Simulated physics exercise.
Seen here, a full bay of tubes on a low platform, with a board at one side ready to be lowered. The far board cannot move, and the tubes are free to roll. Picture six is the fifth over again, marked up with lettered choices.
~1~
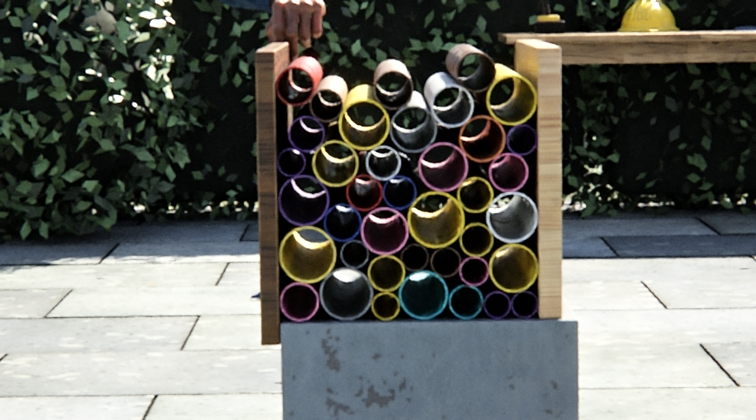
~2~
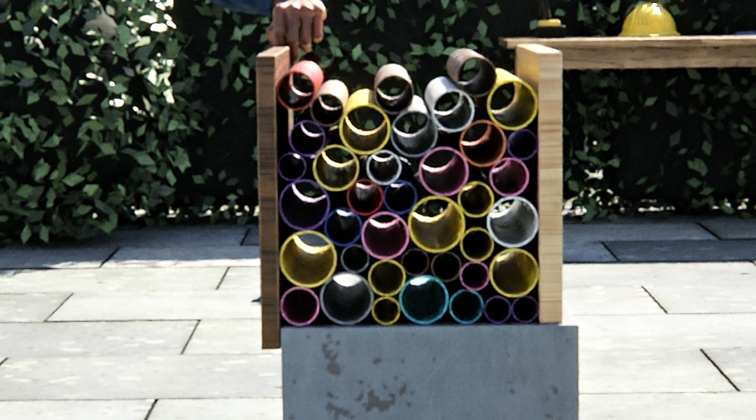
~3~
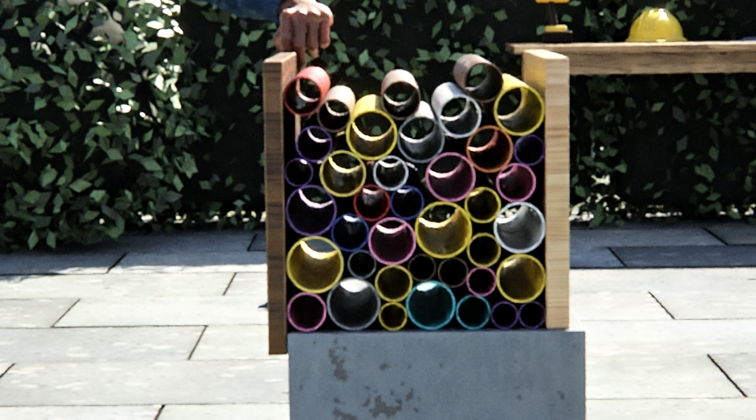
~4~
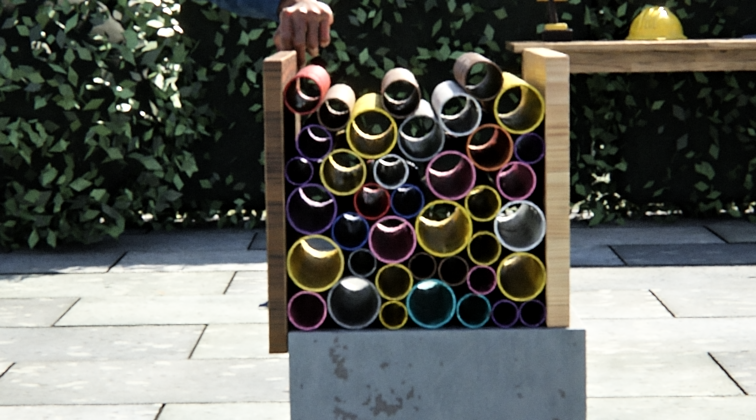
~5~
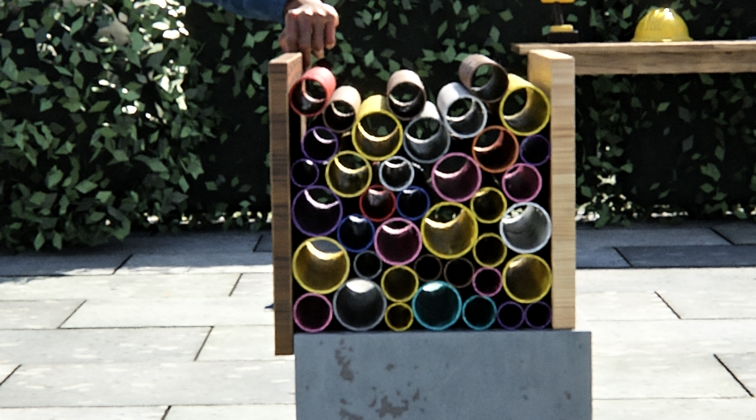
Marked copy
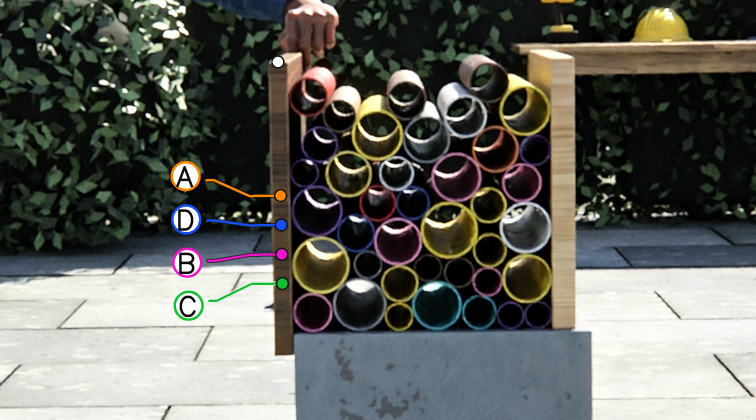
Colourful tubes sitting still in a stack between two upright wooden boards, a hand staying at the top of the left board.
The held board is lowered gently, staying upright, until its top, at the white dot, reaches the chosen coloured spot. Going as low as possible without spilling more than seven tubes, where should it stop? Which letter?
Lower it to D and no more.
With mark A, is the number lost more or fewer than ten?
At A, fewer than ten.
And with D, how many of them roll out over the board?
At D the number is four.
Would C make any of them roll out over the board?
Yes.
On the marked copy, A at (281, 196); B at (282, 255); C at (283, 284); D at (281, 225); the white dot at (278, 62).
With D. Early on, top of the board (289, 134).
Further on, top of the board (291, 216).
At the end, top of the board (291, 224), about four out over the board.
As for the rest, A about four out over the board; B eight out over the board; C more than seven out over the board.
